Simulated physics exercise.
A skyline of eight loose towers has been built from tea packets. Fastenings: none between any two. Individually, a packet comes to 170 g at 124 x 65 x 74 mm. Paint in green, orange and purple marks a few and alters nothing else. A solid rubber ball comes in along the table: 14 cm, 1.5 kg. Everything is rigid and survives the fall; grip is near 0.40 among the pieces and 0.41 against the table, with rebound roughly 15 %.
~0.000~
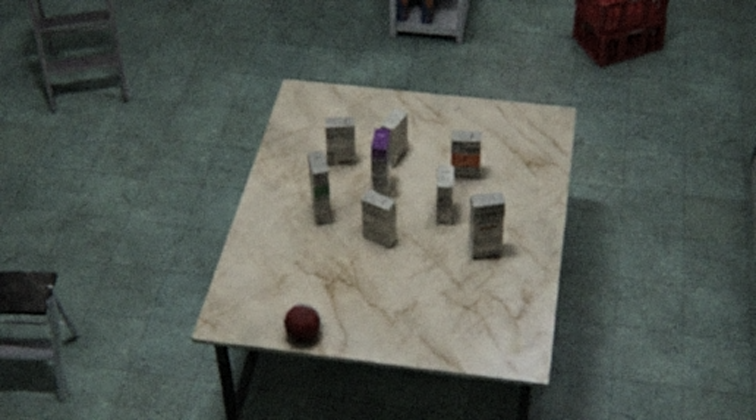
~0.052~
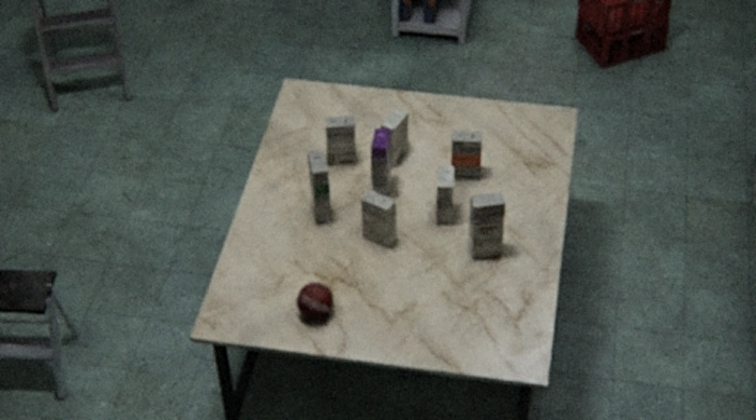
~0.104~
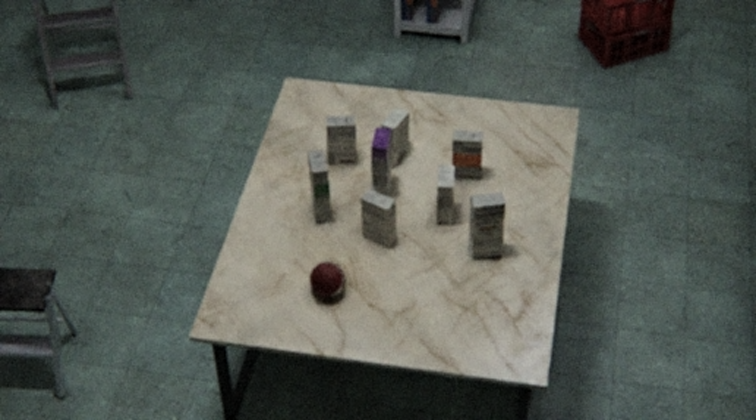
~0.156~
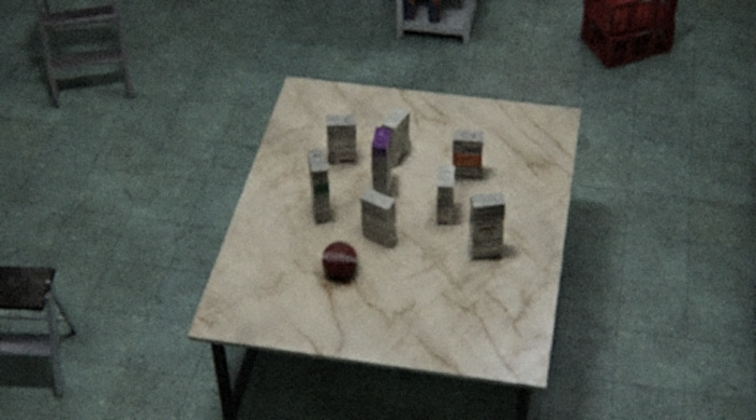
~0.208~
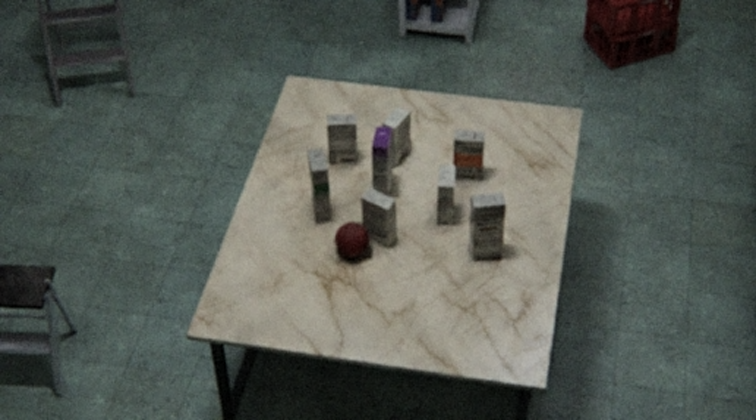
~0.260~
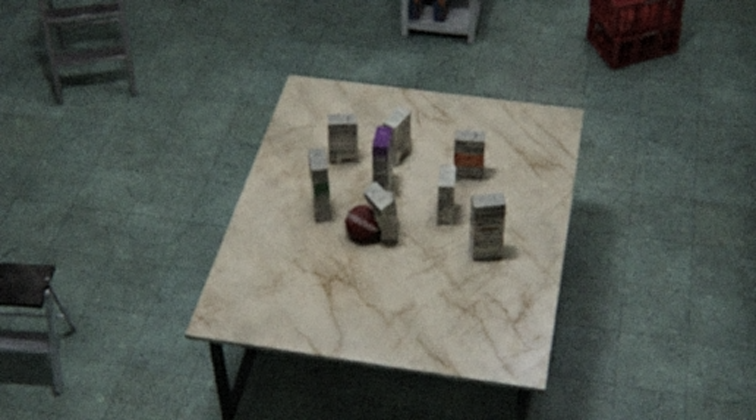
We see a dark red ball roll across a marble-patterned table toward a cluster of upright small boxes, one with a purple top, then bump the nearest pale box, which leans to the right as the ball pushes against it.
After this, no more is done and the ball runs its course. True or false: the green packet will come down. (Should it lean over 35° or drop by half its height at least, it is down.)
False.
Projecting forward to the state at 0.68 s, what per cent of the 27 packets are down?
At that instant, 15 percent.
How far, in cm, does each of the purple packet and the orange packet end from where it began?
About: Purple 22, orange 0.
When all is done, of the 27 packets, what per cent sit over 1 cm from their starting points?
That is 50 per cent.
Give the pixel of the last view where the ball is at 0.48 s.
Position: About (391, 175).
By 0.38 s, ball still moving; 2 of the 27 packets down; green packet unmoved; purple packet tilted 17°.
By 0.48 s, ball still moving; 4 of the 27 packets down; green packet unmoved; purple packet tilted 55°.
By 0.68 s, ball still moving; 4 of the 27 packets down; green packet unmoved; purple packet upside down.
By 1.42 s, ball still moving; 6 of the 27 packets down; green packet unmoved; purple packet upside down.
When it is over (1.8 s), ball rolling away; 6 of the 27 packets down; green packet unmoved; purple packet upside down; orange packet unmoved. In pixels of the last frame, middles, green packet near (320, 179), purple packet near (379, 183).
